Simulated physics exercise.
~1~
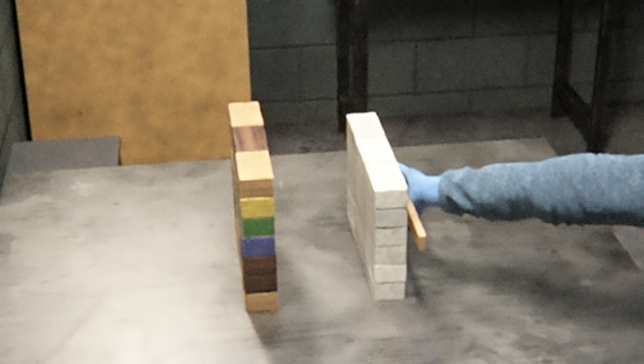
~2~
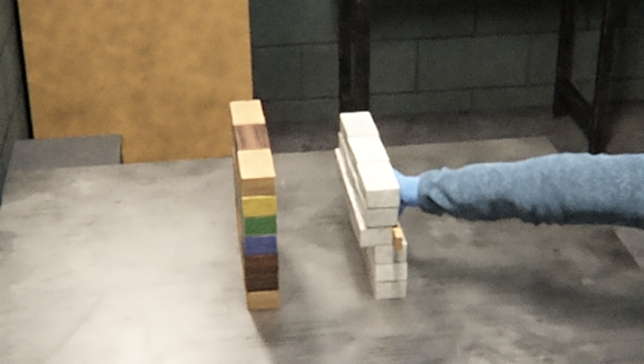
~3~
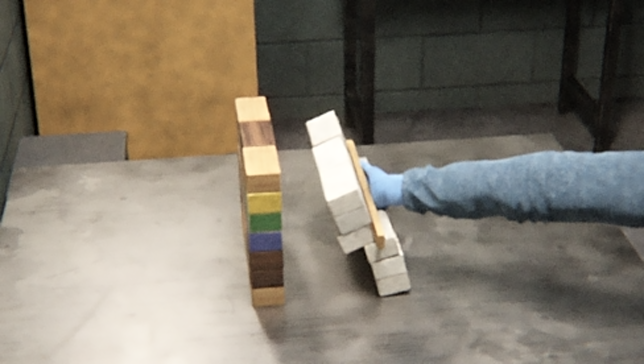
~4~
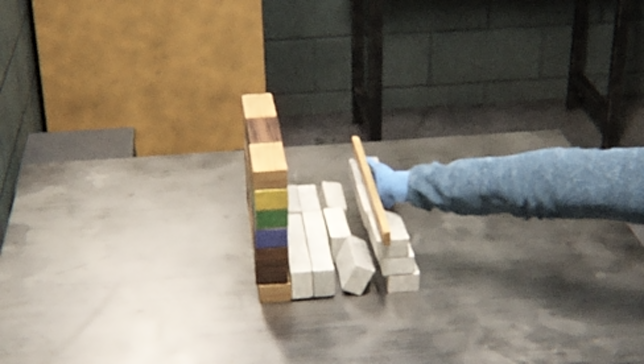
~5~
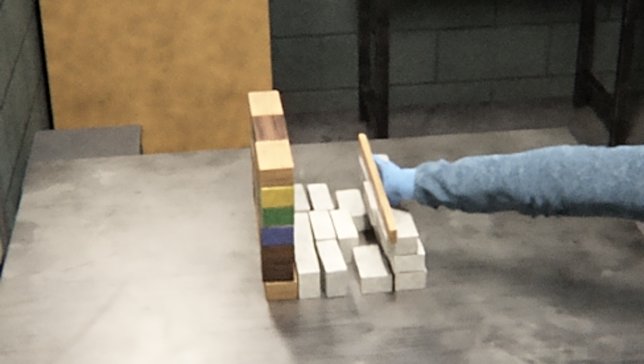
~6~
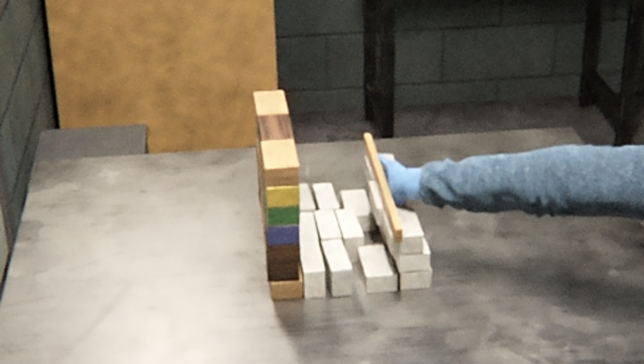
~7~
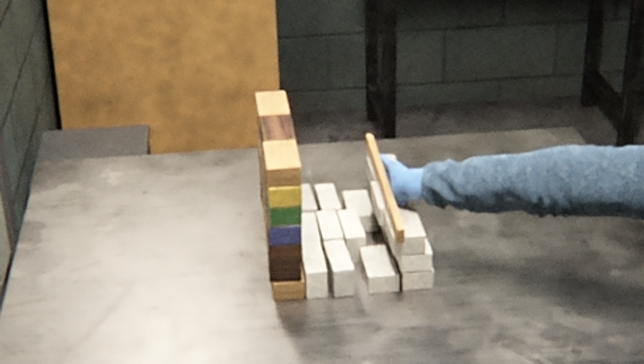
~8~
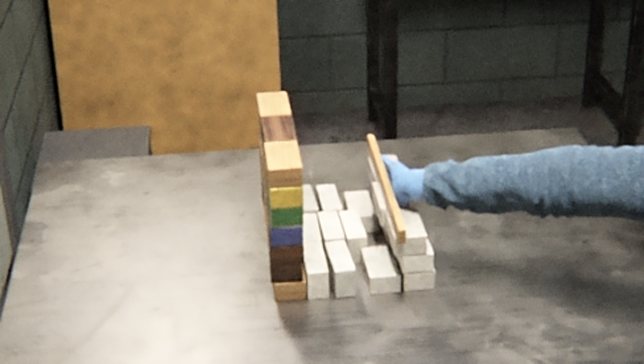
At first, two narrow block walls stand side by side on a grey table, a pale one on the right and a brown one with yellow, green and blue blocks on the left. A gloved hand in a blue sleeve pushes a wooden batten leftward against the pale wall. Its upper part shifts, leans and breaks away toward the other wall. The pale blocks tumble into the gap and settle flat, while a low stack remains beside the batten. The hand stops, and the coloured wall stays standing, its green block still in place.
